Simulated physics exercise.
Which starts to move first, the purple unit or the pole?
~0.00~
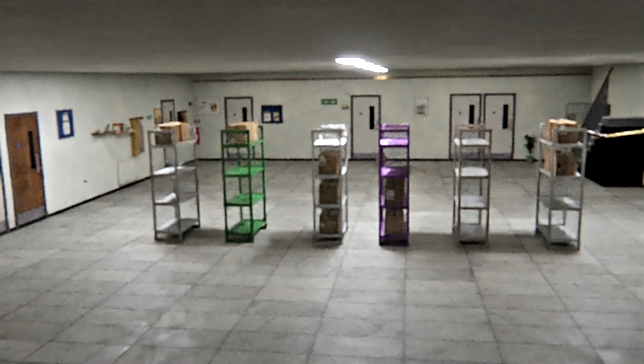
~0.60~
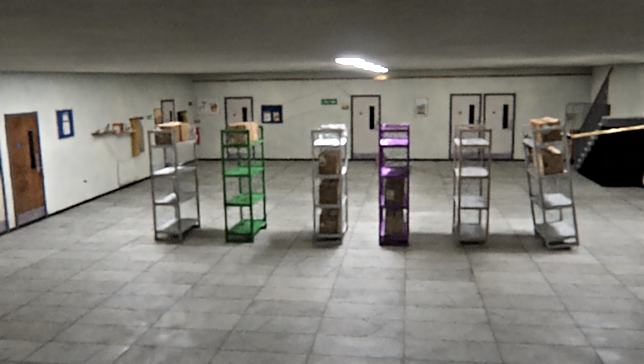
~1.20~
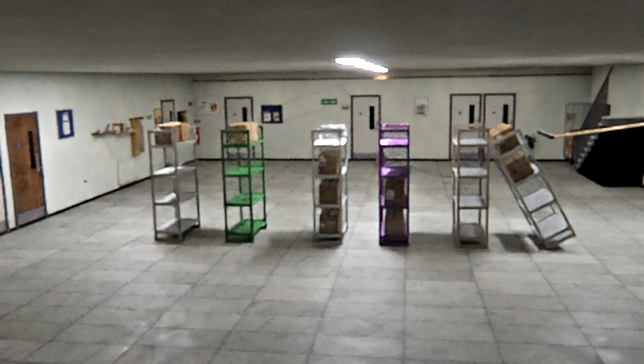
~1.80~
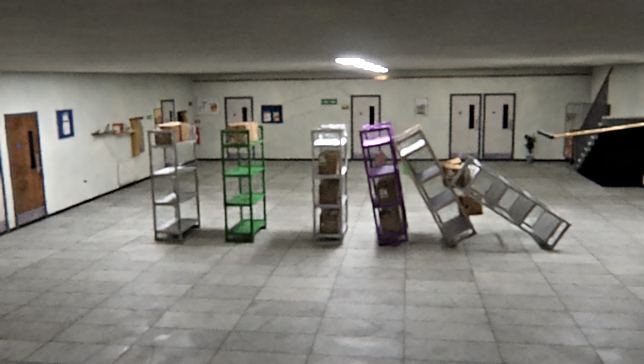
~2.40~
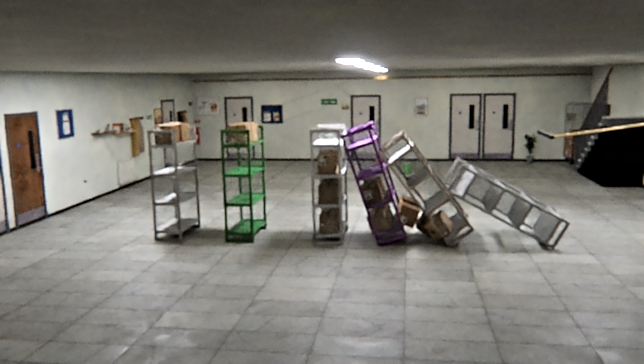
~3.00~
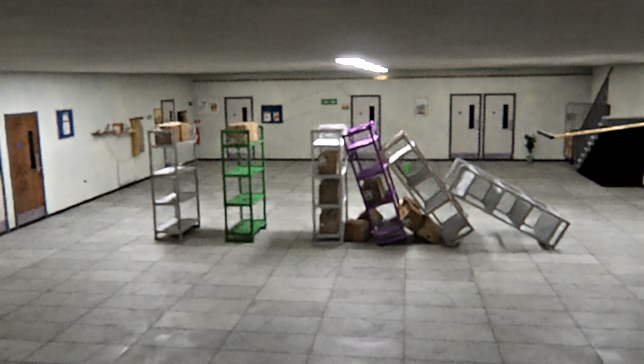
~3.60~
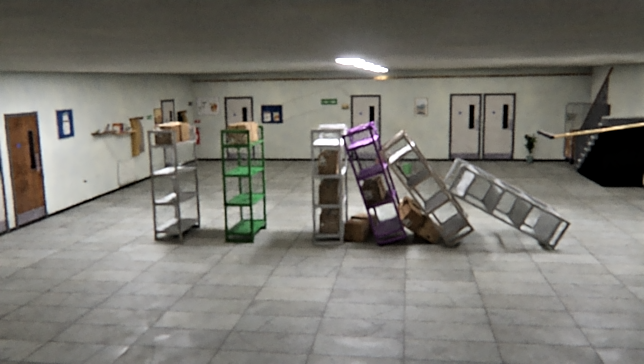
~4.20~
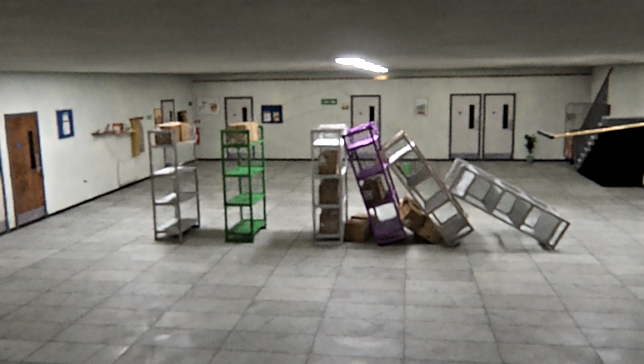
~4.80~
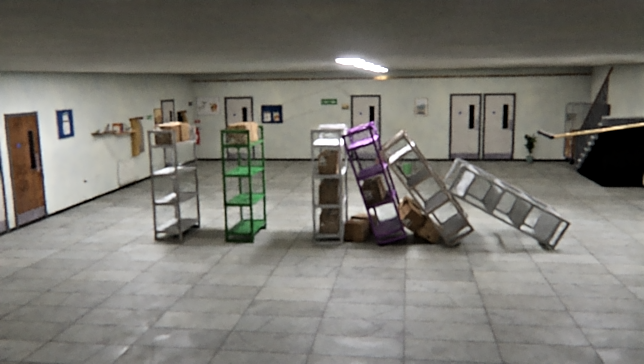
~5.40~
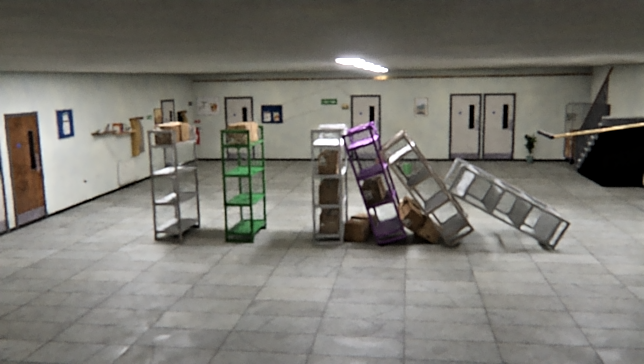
The pole starts to move first, shifting left while the purple unit is still upright. The purple unit only begins to tilt later, once the grey units to its right are toppling.
